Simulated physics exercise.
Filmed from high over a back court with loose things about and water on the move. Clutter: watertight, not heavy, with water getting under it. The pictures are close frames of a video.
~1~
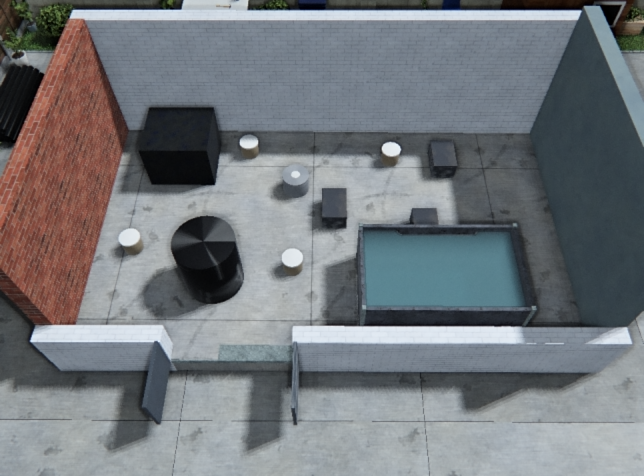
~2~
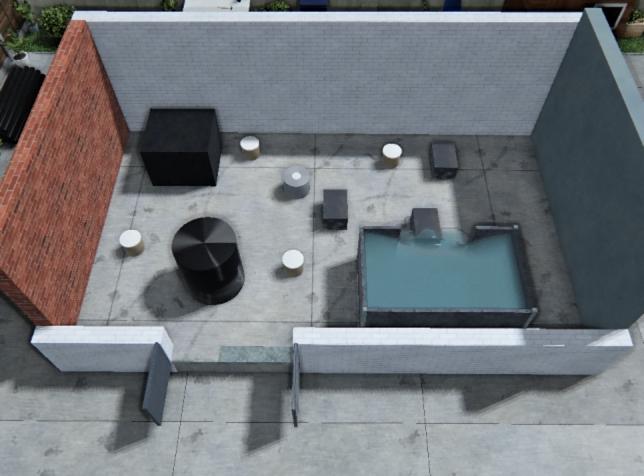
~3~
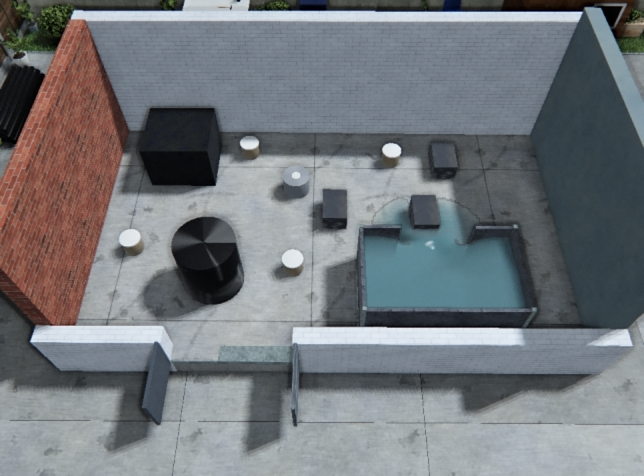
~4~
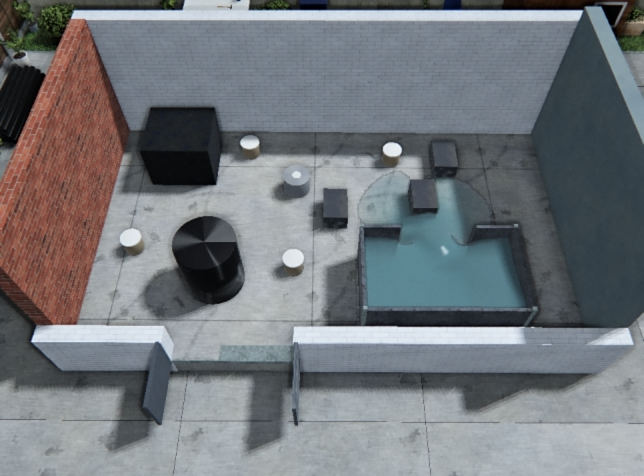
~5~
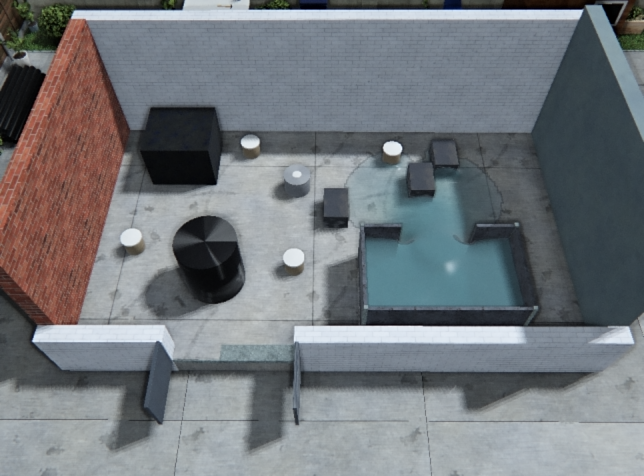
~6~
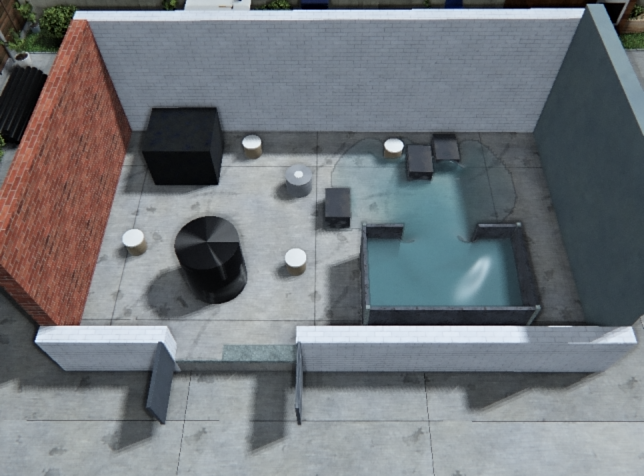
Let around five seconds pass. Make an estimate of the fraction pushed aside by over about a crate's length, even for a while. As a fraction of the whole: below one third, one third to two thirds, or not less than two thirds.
Middle band.
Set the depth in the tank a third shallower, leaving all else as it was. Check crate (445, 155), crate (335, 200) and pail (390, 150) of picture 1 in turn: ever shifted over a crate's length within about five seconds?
First: Goes past it; second: Falls short; third: Goes past it.
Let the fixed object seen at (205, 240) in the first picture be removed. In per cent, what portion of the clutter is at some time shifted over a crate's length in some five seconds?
About 60%.
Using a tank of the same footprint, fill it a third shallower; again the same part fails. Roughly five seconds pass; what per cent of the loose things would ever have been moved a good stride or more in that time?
Roughly 50 %.
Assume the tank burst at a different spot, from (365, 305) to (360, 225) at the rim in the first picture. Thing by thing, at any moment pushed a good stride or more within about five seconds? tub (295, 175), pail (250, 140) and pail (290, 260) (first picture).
Falls short, travels that far, travels that far.
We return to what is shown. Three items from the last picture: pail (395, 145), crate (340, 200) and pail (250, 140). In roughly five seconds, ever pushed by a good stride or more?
Successively: Moved a long way, never went far, moved a long way.
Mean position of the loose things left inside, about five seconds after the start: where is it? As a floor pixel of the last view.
I'd say roughly (294, 225).
A moment on, 3 of 8 are well off their spots; 0 afloat.
Next, 3 of 8 are well off their spots; 2 afloat.
Later, 4 of 8 are well off their spots; 2 afloat.
In the end, 5 of 8 are well off their spots, and 5 have been at some point; 1 afloat.
